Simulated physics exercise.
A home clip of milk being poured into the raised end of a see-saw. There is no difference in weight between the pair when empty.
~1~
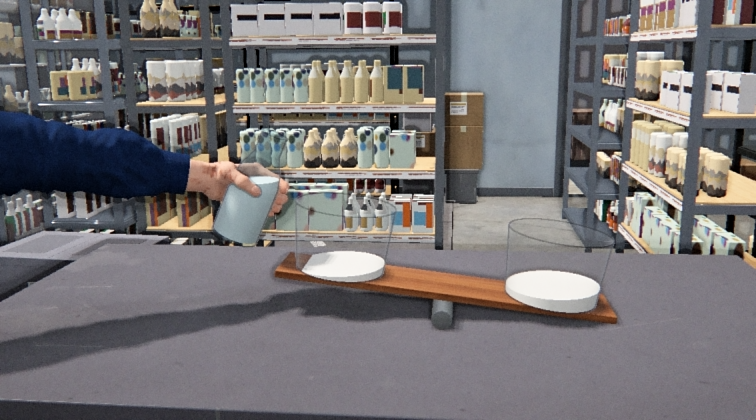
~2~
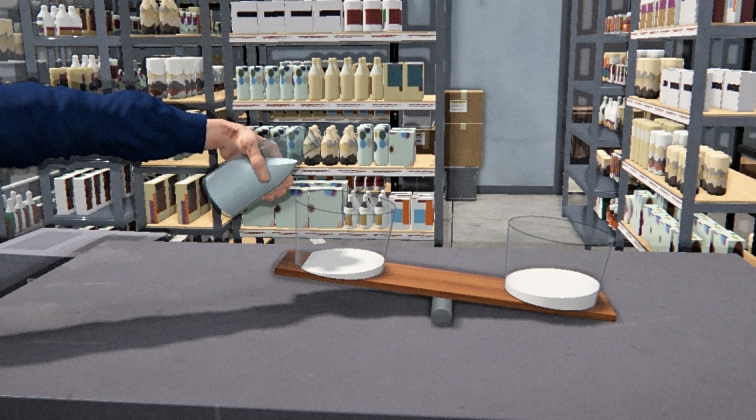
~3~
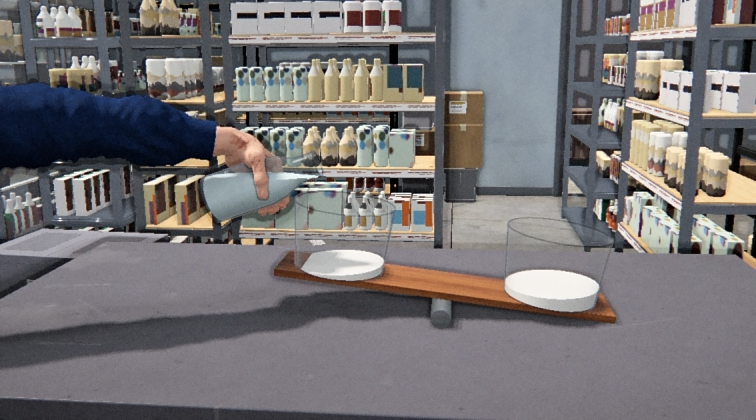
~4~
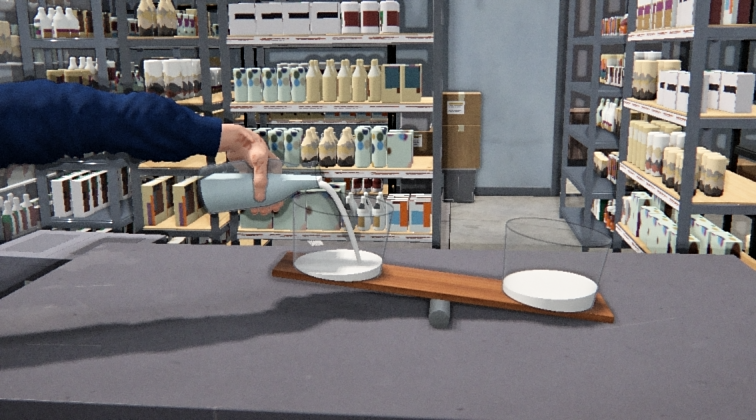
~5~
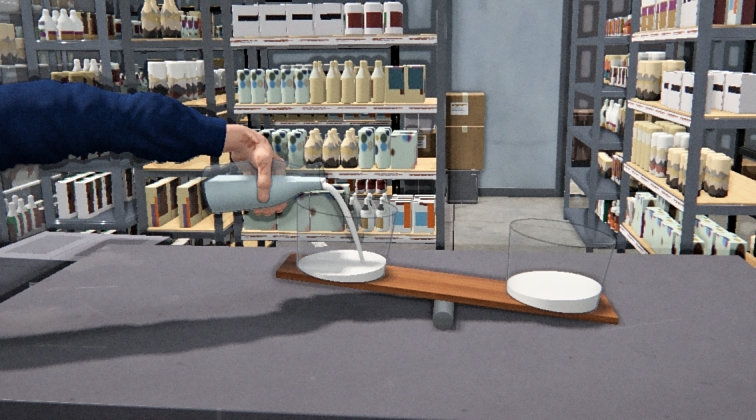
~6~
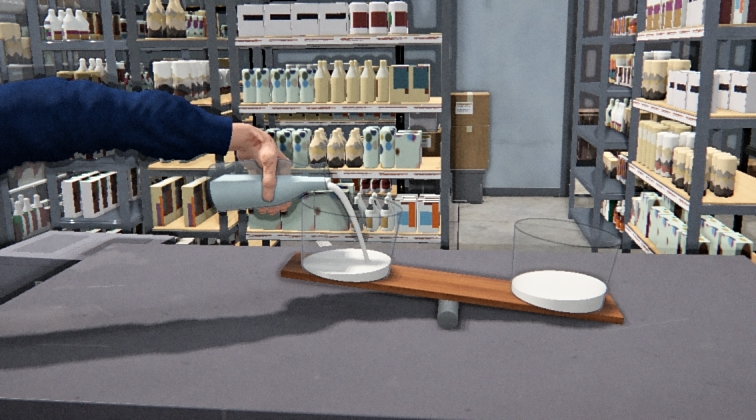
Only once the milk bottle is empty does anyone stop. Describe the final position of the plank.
I expect it will flip over.
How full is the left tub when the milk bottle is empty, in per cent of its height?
The level sits near 30 per cent of the height.
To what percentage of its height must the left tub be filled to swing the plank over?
Around 15 %.
A moment on, the left tub is about a quarter full; the plank has swung over, and that end is down.
When it is over, the left tub is about a quarter full; the plank has swung over, and that end is down.
